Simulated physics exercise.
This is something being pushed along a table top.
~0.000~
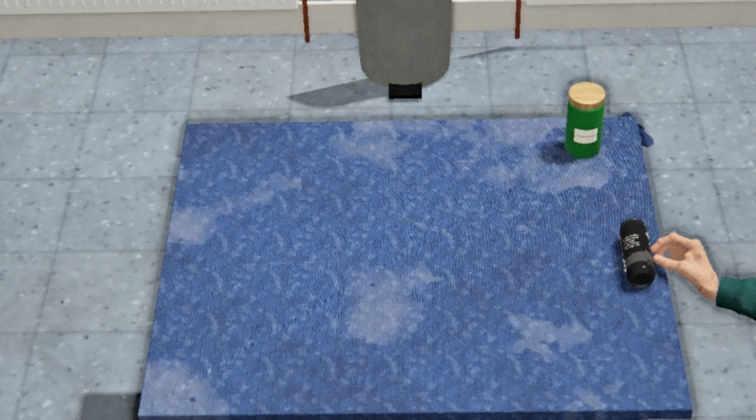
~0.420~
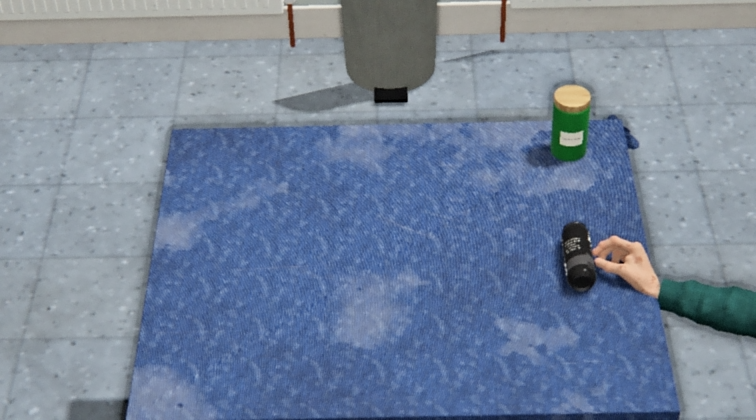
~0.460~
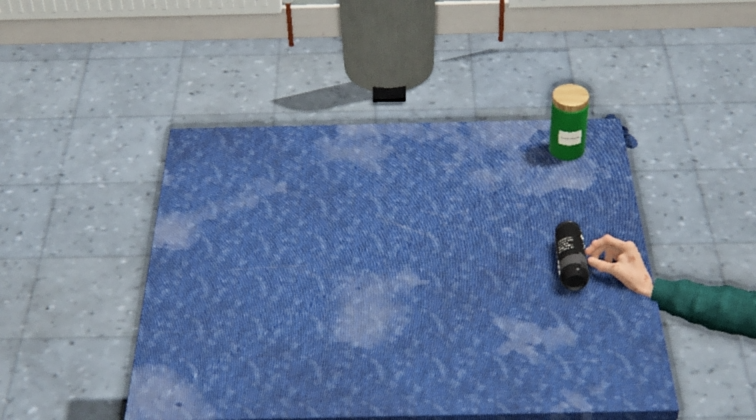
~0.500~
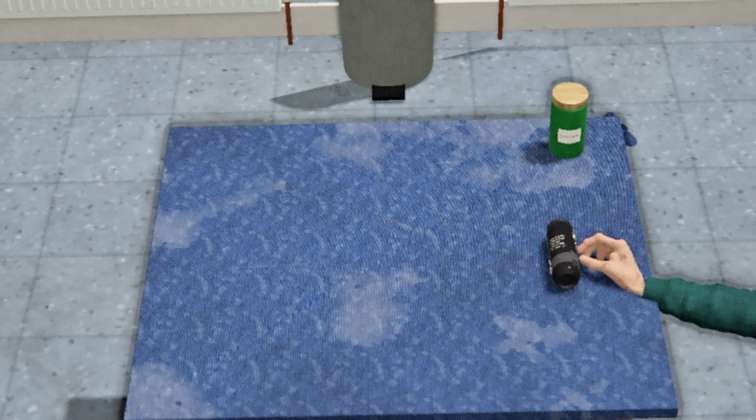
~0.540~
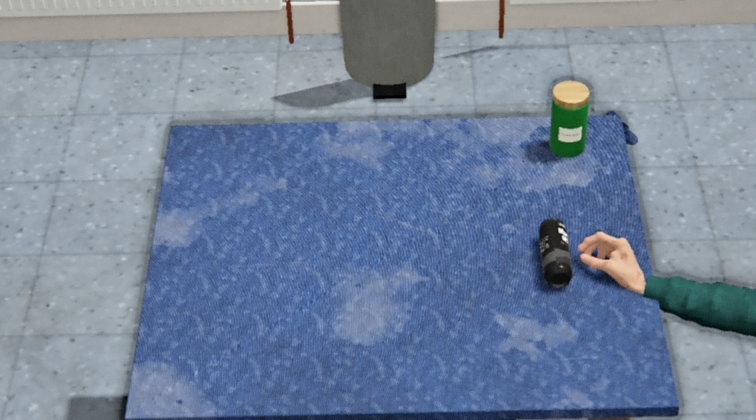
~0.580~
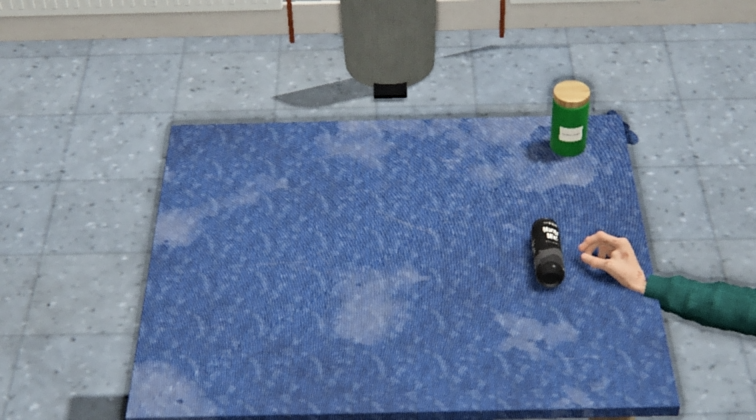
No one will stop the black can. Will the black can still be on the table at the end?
The black can remains on top.
Around 0.68 s, black can displaced about its own width near (528, 253).
Around 0.88 s, black can displaced well along near (496, 254).
Around 0.98 s, black can displaced well along near (483, 254).
Around 1.28 s, black can displaced well along near (457, 255).
Finally (1.9 s), moved from the start, black can. Final places as the last picture's camera would see them, black can near (450, 255).
